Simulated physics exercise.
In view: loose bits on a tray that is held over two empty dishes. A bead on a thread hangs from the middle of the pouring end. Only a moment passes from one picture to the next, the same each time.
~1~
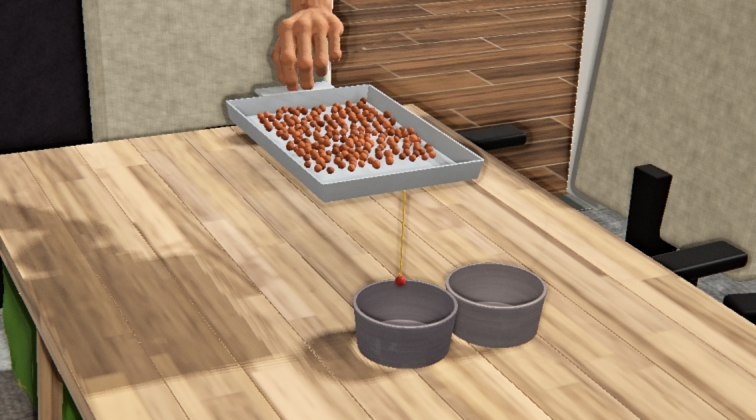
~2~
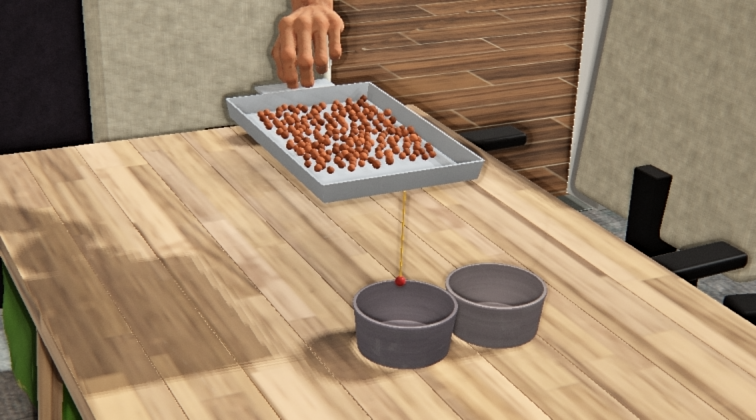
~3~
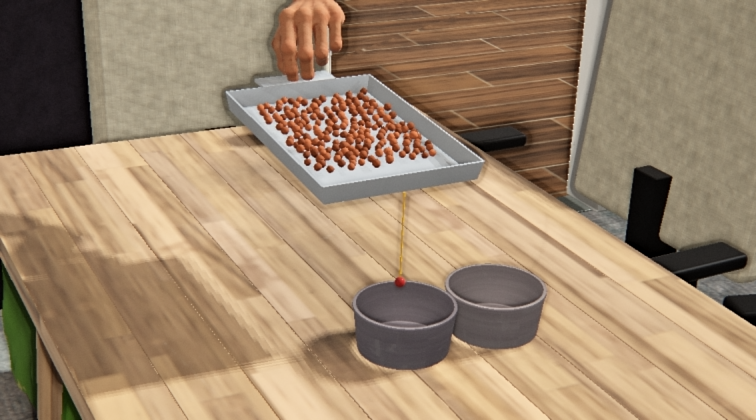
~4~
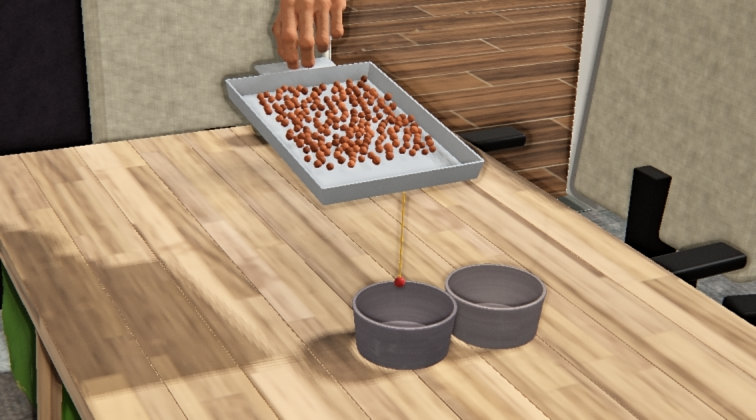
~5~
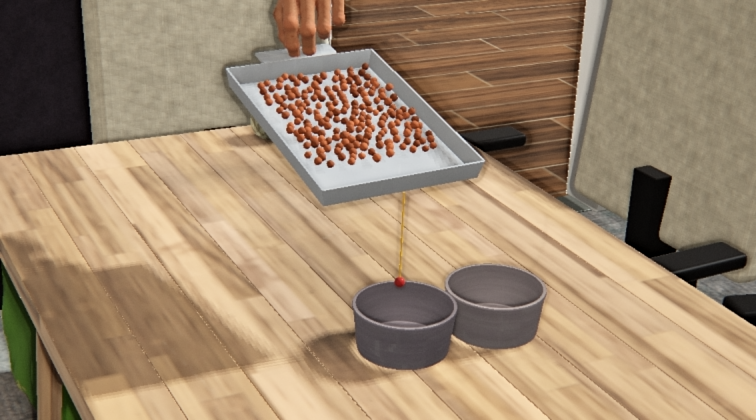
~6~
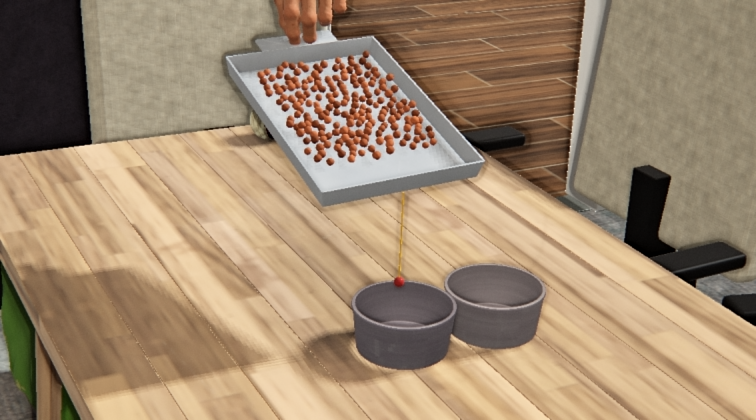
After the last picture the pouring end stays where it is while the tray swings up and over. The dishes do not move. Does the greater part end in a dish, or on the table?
Together they catch under half.
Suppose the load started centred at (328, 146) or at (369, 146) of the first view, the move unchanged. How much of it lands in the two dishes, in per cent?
In turn 30 and 30 in a hundred.
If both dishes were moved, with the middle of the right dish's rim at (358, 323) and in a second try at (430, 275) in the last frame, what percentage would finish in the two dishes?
Roughly 70 per cent, and 0 per cent.
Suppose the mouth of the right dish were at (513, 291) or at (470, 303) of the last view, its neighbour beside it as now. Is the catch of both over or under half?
First less than half, then above a half.
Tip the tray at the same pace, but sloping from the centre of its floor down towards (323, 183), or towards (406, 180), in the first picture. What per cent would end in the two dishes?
About 10 and 60 per cent.
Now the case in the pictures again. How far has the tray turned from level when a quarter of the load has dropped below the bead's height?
At about 100°.
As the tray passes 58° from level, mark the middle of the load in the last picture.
Around (380, 161).
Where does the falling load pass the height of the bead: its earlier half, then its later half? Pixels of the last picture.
Early half (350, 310), late half (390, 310).
Soon, tray tipped steeply; nearly all on the tray; a stray few in the air.
A while on, tray tipped right over; most on the tray; a stray few in the left dish; a small part outside both; a small part in the air.
Towards the end, tray tipped past a quarter turn; about a quarter in the left dish; a stray few in the right dish; most outside both.
Finally, tray tipped past a quarter turn; about a quarter in the left dish; a stray few in the right dish; most outside both.
